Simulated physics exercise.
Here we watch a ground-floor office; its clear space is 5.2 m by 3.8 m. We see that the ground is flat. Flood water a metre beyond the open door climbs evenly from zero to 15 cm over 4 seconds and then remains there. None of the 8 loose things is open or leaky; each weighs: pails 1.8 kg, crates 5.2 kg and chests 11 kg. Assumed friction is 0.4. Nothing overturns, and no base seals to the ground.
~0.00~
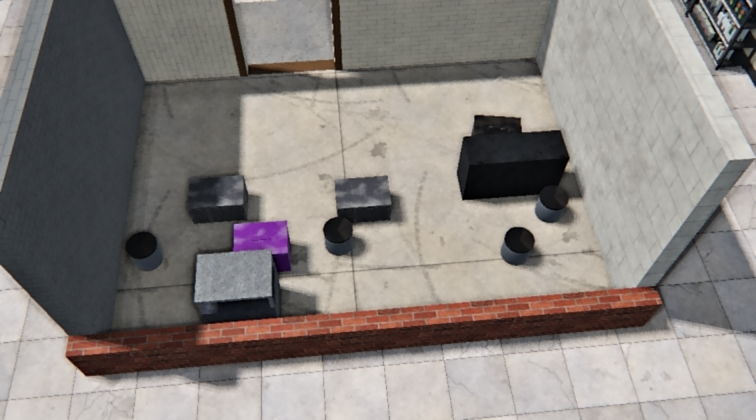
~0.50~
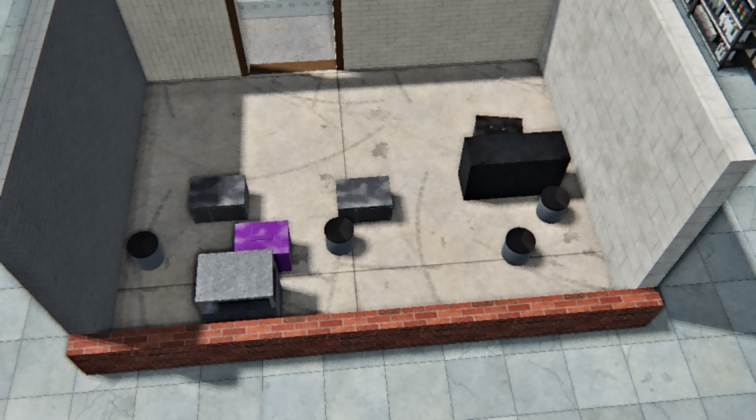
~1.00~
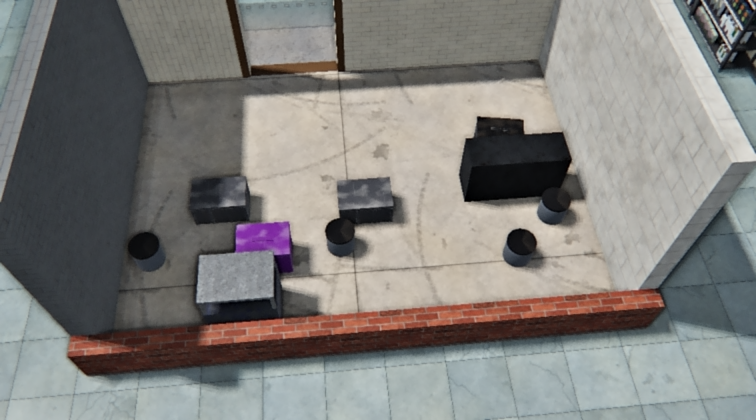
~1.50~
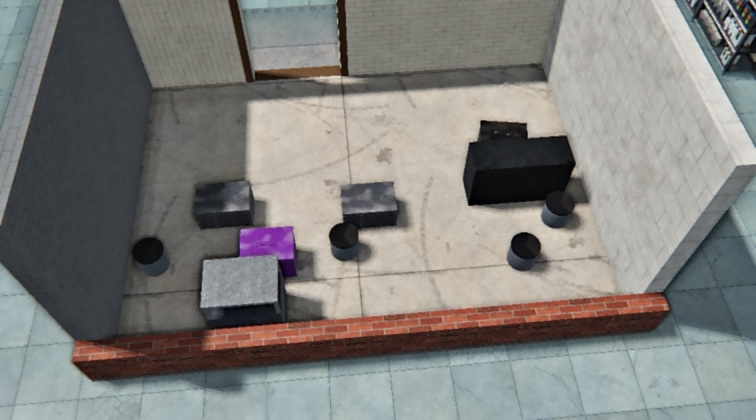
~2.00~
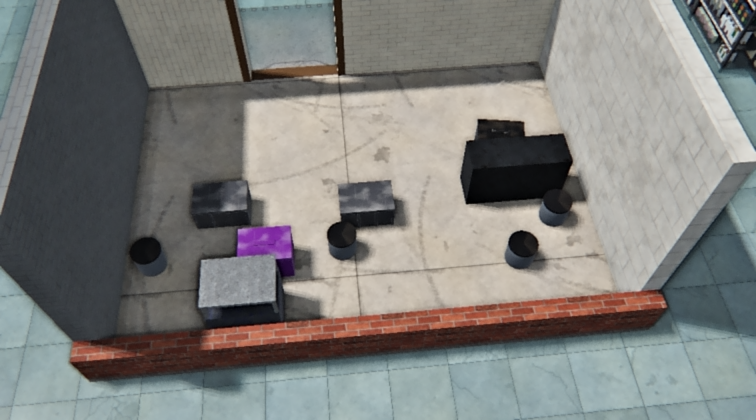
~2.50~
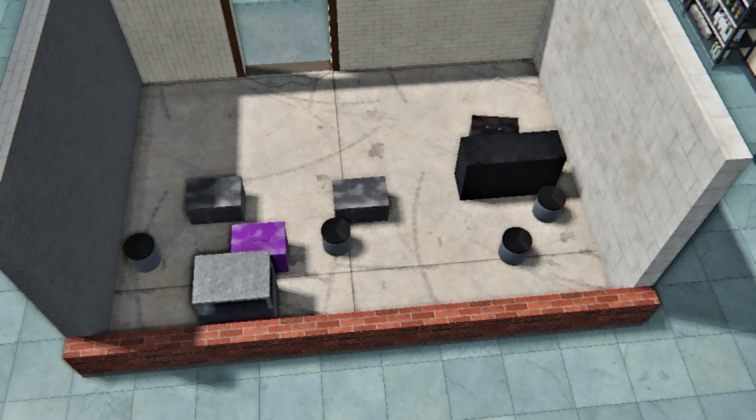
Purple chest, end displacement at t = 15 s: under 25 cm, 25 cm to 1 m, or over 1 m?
Over 1 m.
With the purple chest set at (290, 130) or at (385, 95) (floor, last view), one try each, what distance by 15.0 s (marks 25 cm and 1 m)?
In that order: It goes a long way; it remains where it is.
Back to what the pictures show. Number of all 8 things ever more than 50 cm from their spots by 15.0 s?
6.
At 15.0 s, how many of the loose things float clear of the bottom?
At that instant the tally stands at 7.
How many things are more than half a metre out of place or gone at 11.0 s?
That would be 4.
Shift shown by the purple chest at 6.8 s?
20 cm or so by then.
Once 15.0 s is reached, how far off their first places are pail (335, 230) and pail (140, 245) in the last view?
250 cm and 20 cm respectively.
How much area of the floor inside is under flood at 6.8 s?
About 13 m2.
After 3.5 s the purple chest is near (258, 239), 0.0 m from its start, aground; 0 afloat.
After 6.8 s the purple chest is near (257, 252), 0.2 m from its start, aground; 1 afloat.
After 11.0 s the purple chest is near (291, 246), 0.4 m from its start, afloat; 7 afloat.
After 15.0 s the purple chest is near (493, 271), 2.4 m from its start, afloat; 7 afloat.
